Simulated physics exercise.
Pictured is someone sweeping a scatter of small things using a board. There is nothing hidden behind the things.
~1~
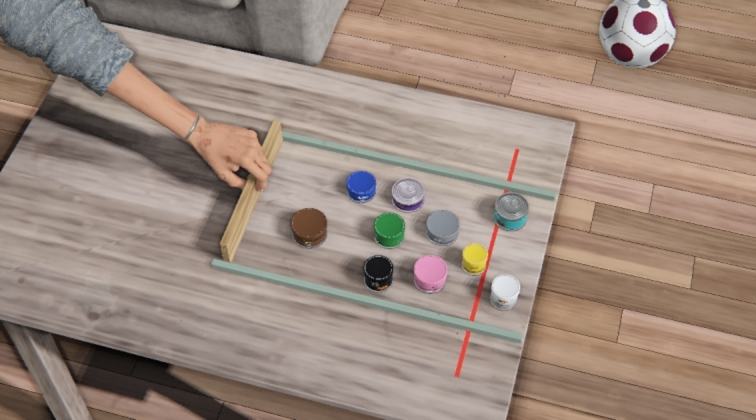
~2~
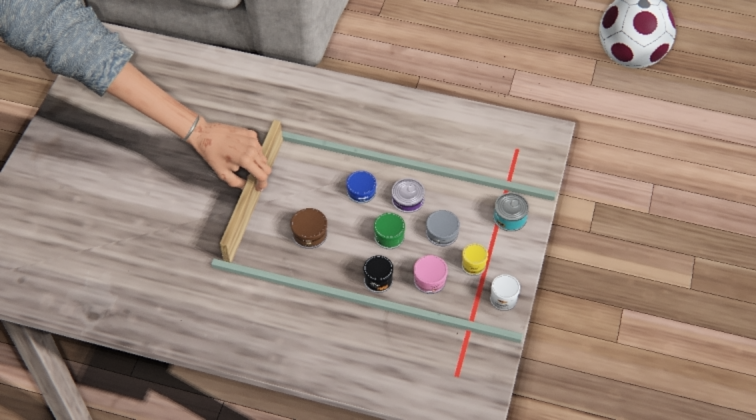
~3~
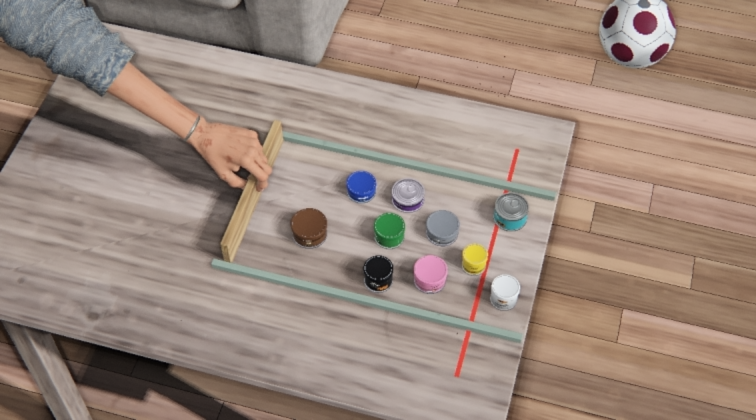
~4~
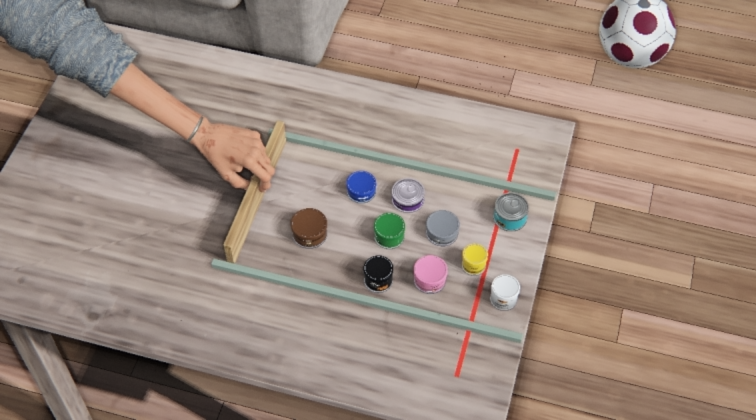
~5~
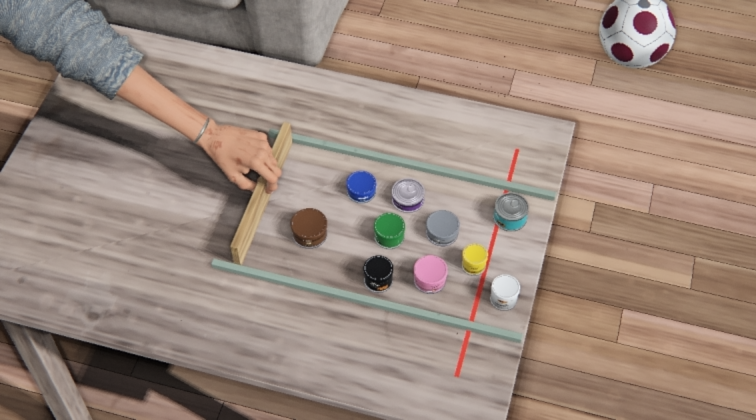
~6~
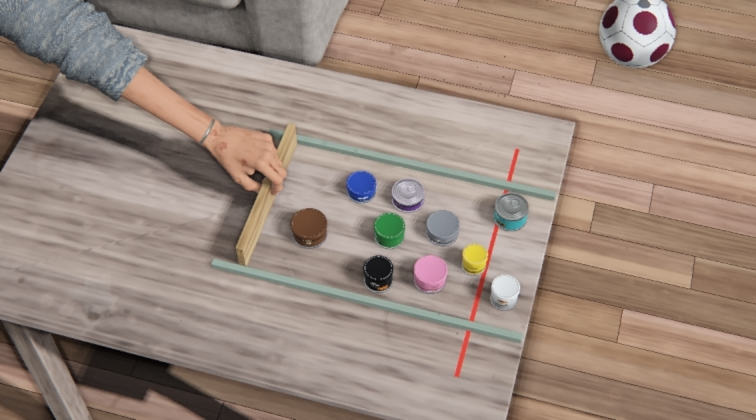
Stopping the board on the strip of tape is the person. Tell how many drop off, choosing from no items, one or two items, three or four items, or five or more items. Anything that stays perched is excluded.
One or two items drop off.
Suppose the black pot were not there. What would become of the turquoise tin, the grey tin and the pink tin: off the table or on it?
Turquoise tin down; grey tin still up; pink tin still up.
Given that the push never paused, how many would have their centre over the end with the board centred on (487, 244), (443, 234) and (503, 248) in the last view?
Counts per position: 2 / 0 / 6.
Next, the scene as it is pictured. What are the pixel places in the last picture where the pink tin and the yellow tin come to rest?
The pink tin at (522, 302), the yellow tin at (529, 265).
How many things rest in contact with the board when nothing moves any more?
In contact: 4.
A little later, none off yet; white pot at rest near (505, 293); turquoise tin at rest near (511, 212); yellow tin at rest near (474, 260).
When it is over, the number that fall off is one or two; down, turquoise tin and white pot.
